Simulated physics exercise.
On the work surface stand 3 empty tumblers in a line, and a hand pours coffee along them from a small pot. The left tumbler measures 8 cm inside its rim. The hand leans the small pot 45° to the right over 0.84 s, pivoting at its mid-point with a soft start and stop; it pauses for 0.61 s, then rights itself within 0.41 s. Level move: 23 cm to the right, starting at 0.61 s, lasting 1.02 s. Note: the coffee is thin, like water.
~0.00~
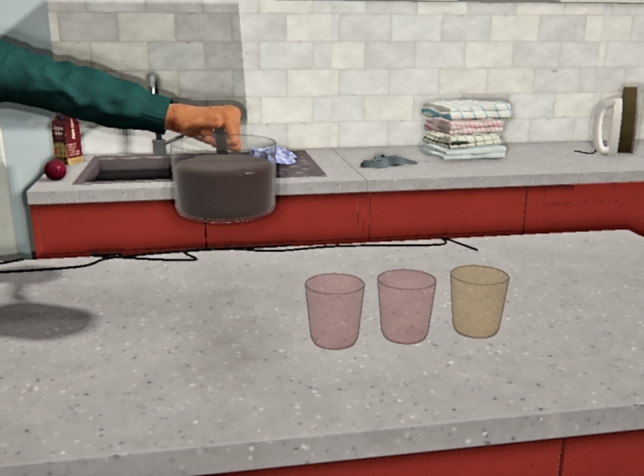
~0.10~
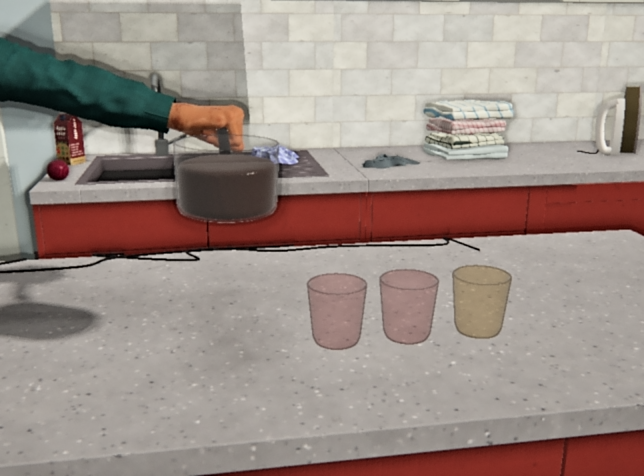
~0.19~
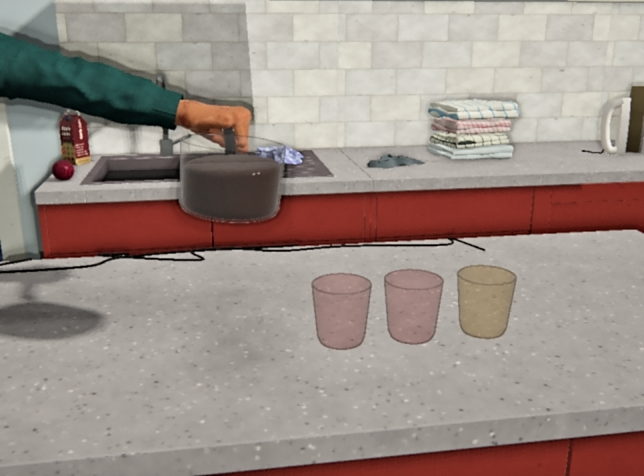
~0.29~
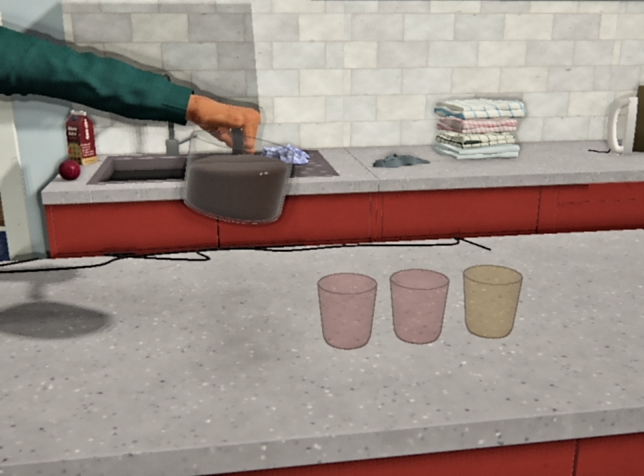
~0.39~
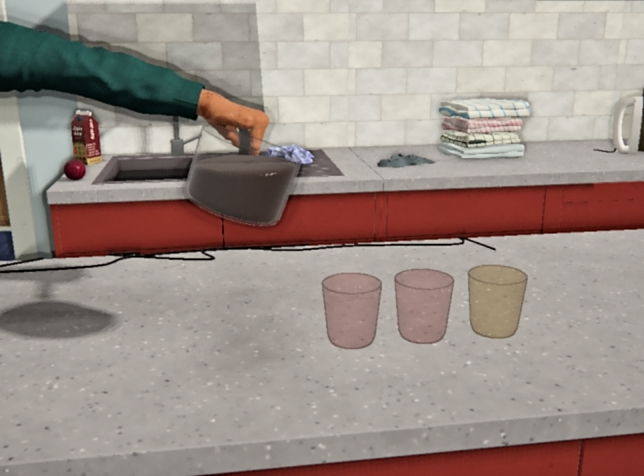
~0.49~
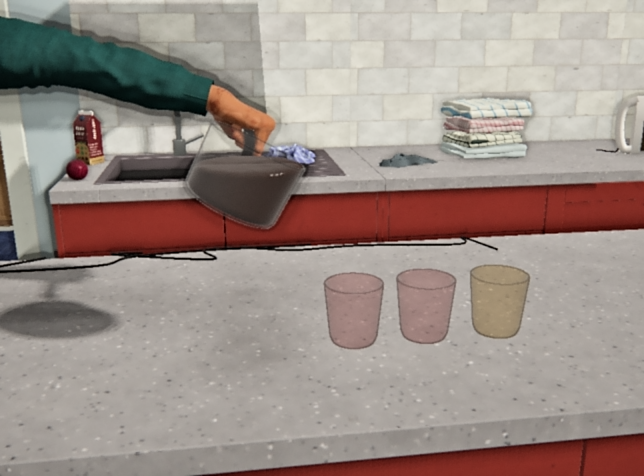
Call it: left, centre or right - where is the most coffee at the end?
Right.
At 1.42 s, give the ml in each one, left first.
From the left: Around 60 ml, then around 60 ml, then around 30 ml.
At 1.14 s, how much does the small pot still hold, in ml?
Liquid remaining: Approx. 650 ml.
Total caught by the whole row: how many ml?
Adding them up, it comes to close to 260 ml.
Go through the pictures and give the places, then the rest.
Tilt 0°; pouring edge (275, 143); surface from (175, 165) to (272, 162); the left tumbler's rim runs from (306, 287) to (363, 283); the middle tumbler's rim runs from (379, 282) to (434, 279); the right tumbler's rim runs from (453, 278) to (506, 274), in the first frame.
Tilt 1°; pouring edge (278, 144); surface from (177, 165) to (275, 162), in the second frame.
Tilt 6°; pouring edge (284, 148); surface from (183, 164) to (280, 162), in the third frame.
Tilt 12°; pouring edge (293, 154); surface from (190, 165) to (287, 163), in the fourth frame.
Tilt 20°; pouring edge (300, 161); surface from (194, 165) to (297, 163), in the fifth frame.
Tilt 28°; pouring edge (303, 169); surface from (193, 167) to (302, 163), in the sixth frame.
By 0.86 s the tilt is 45° and from the left they hold 30 ml, 0 ml, 0 ml, the small pot 755 ml, and 10 ml is on the work surface.
By 1.14 s the tilt is 45° and from the left they hold 60 ml, 25 ml, 0 ml, the small pot 655 ml, and 15 ml is on the work surface.
By 1.42 s the tilt is 45° and from the left they hold 60 ml, 60 ml, 30 ml, the small pot 550 ml, and 60 ml is on the work surface.
By 1.74 s the tilt is 9° and from the left they hold 60 ml, 60 ml, 130 ml, the small pot 505 ml, and 65 ml is on the work surface.
At rest from the left they hold 60 ml, 60 ml, 140 ml, the small pot 505 ml, and 70 ml is on the work surface.
